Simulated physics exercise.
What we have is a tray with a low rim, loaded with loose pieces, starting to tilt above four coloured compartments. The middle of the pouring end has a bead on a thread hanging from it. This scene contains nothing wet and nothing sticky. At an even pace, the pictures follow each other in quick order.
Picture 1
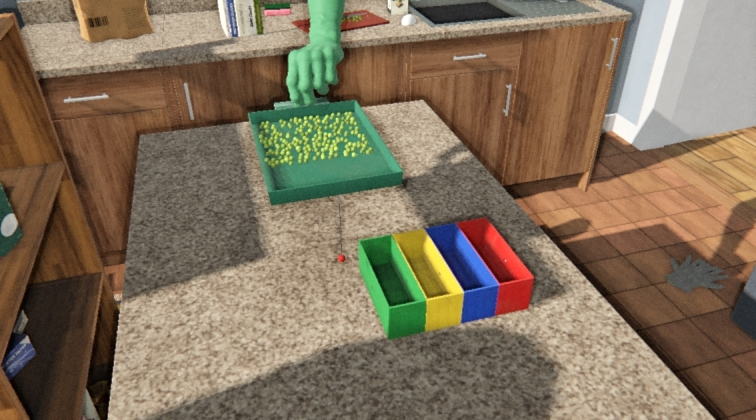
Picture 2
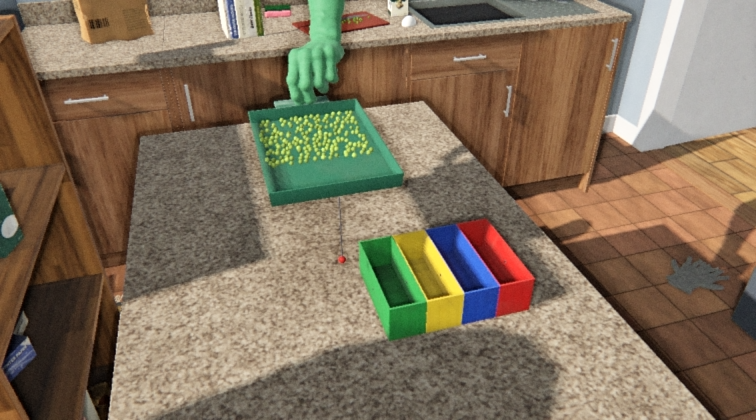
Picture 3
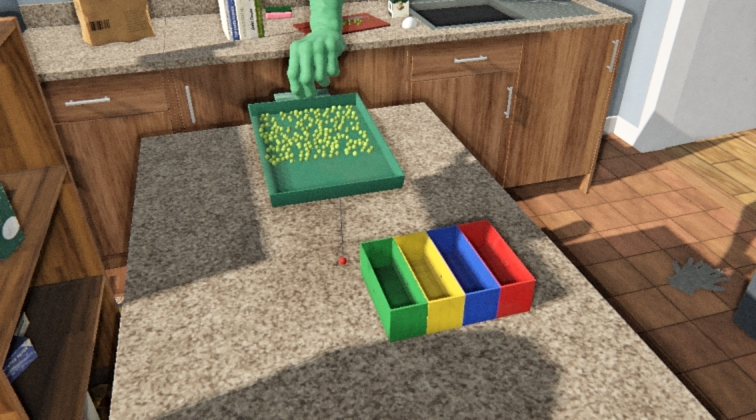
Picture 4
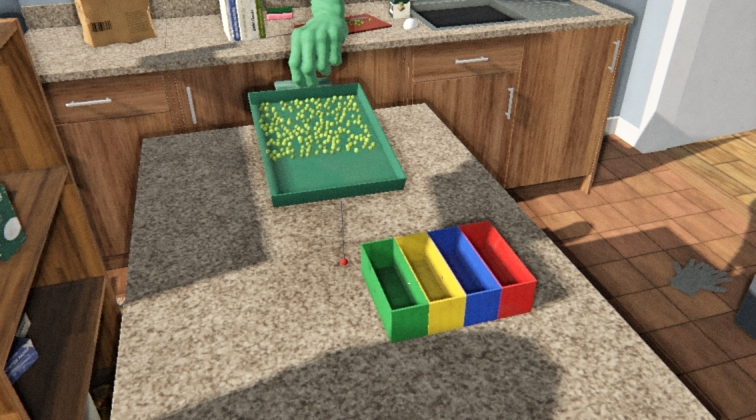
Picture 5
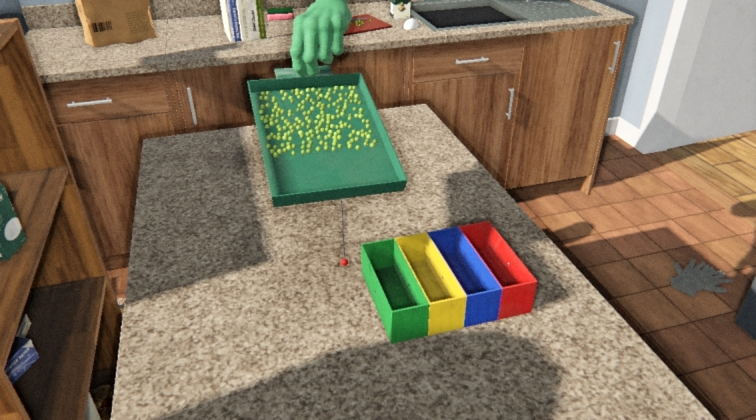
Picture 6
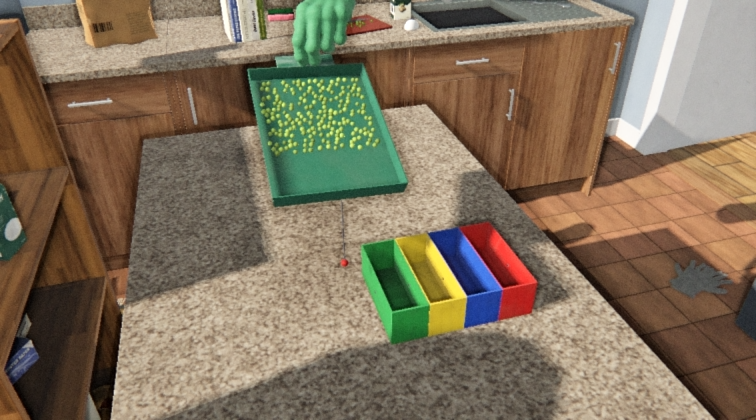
Kitchen counter, a green hand raising the far end of a tray of small yellow-green balls near four coloured compartments.
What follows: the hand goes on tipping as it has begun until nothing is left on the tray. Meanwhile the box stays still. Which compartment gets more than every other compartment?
The green compartment gets the most.
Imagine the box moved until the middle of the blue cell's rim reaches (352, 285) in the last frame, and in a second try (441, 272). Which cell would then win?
Case A: Red; case B: The yellow one.
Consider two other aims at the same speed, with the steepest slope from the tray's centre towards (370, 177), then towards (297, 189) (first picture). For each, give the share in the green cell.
For the first it's near 70 %, for the second near 0 %.
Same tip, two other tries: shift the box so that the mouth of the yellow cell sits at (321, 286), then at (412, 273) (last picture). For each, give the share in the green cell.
In turn 0 and 40 in a hundred.
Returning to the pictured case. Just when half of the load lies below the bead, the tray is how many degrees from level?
At some 115 degrees.
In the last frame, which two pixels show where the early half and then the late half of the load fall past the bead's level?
The leading part at (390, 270), the rest of it at (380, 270).
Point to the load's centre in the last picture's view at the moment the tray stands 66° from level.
I'd put the middle close to (367, 192).
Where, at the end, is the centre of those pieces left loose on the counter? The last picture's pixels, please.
The centre sits close to (358, 340).
Soon after the last picture, tray tipped steeply; most on the tray; a small part in the green cell; a small part falling or outside the box.
A little later, tray tipped past a quarter turn; about half on the tray; a small part in the green cell; a stray few in the yellow cell; a stray few in the blue cell; about a quarter falling or outside the box.
Later still, tray tipped past a quarter turn; about half in the green cell; a small part in the yellow cell; a stray few in the blue cell; about a third falling or outside the box.
By the end, tray tipped past a quarter turn; about half in the green cell; a small part in the yellow cell; a stray few in the blue cell; none in the red cell; about a third outside the box.
